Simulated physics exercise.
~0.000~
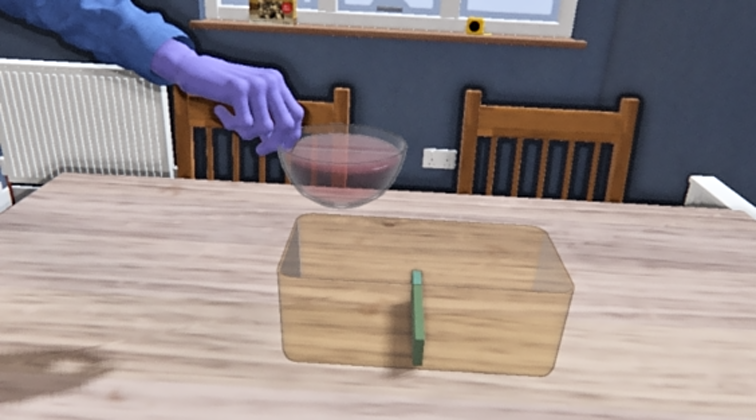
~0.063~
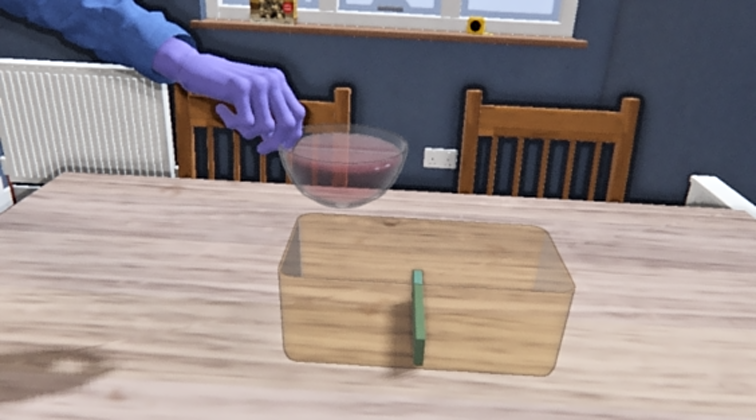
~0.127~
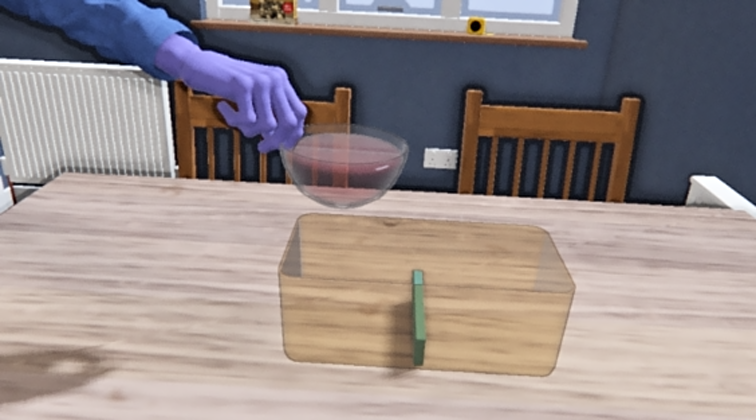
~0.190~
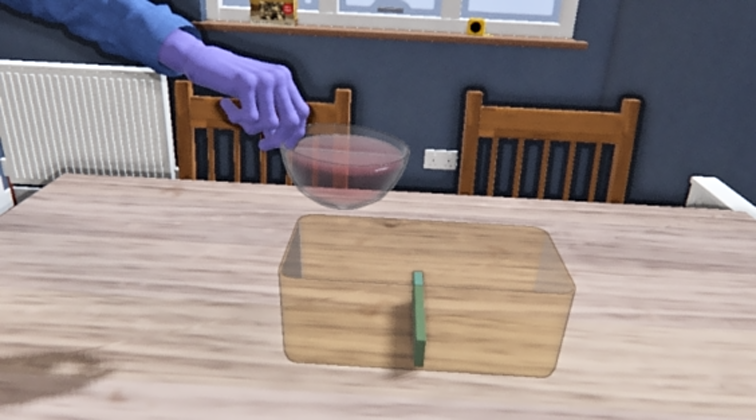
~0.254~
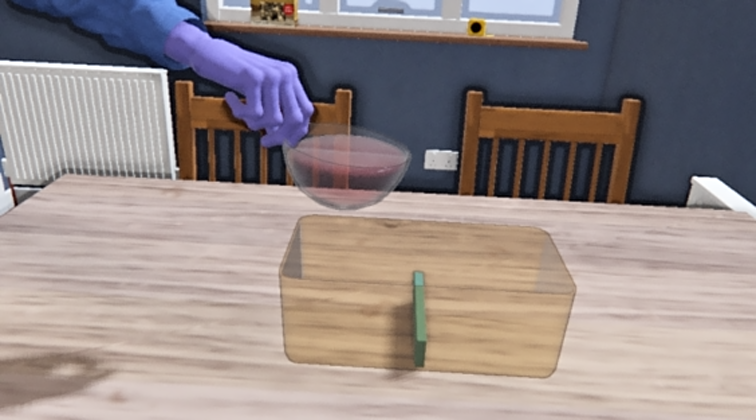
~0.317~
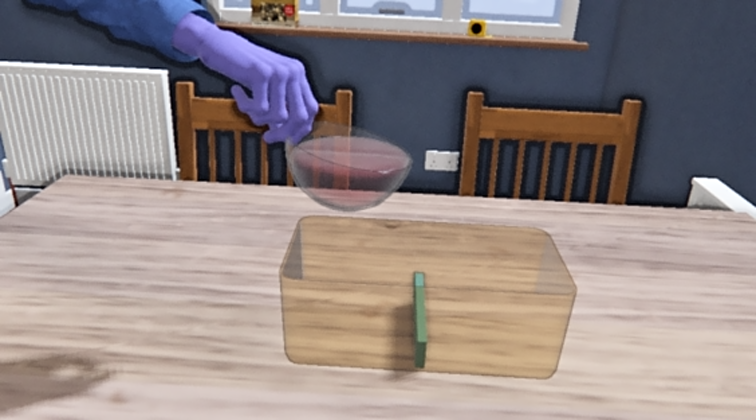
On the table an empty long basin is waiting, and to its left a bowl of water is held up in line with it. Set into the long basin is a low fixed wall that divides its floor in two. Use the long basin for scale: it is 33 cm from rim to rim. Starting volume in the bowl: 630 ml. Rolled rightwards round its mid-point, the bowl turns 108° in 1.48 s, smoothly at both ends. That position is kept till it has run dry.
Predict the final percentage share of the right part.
Right part: About 81 %.
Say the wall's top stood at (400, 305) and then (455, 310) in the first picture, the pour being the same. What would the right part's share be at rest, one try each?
The first try gives 90 percent and the second 30 percent.
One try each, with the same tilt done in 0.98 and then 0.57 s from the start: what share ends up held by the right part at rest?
75 and 65 %.
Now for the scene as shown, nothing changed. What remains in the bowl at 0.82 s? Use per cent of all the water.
Around 38 percent.
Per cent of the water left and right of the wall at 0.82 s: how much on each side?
2 on the left, 34 on the right, roughly.
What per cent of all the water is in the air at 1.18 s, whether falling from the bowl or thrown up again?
Roughly 2 %.
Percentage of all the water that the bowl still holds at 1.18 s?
I'd say some 1 per cent remains.
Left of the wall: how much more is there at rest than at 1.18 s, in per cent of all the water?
Near 3 percent, more or less.
Then, 0.82 s in, the tilt is 63° and 38 per cent is still to pour, 2 is left of the wall and 34 right of it.
Then, 1.18 s in, the tilt is 98° and 1 per cent is still to pour, 16 is left of the wall and 81 right of it.
Then, 1.56 s in, the tilt is 108° and 0 per cent is still to pour, 19 is left of the wall and 81 right of it.
Then, 1.98 s in, the tilt is 108° and 0 per cent is still to pour, 19 is left of the wall and 81 right of it.
Finally, 19 per cent lies left of the wall, 81 right of it and 0 outside.
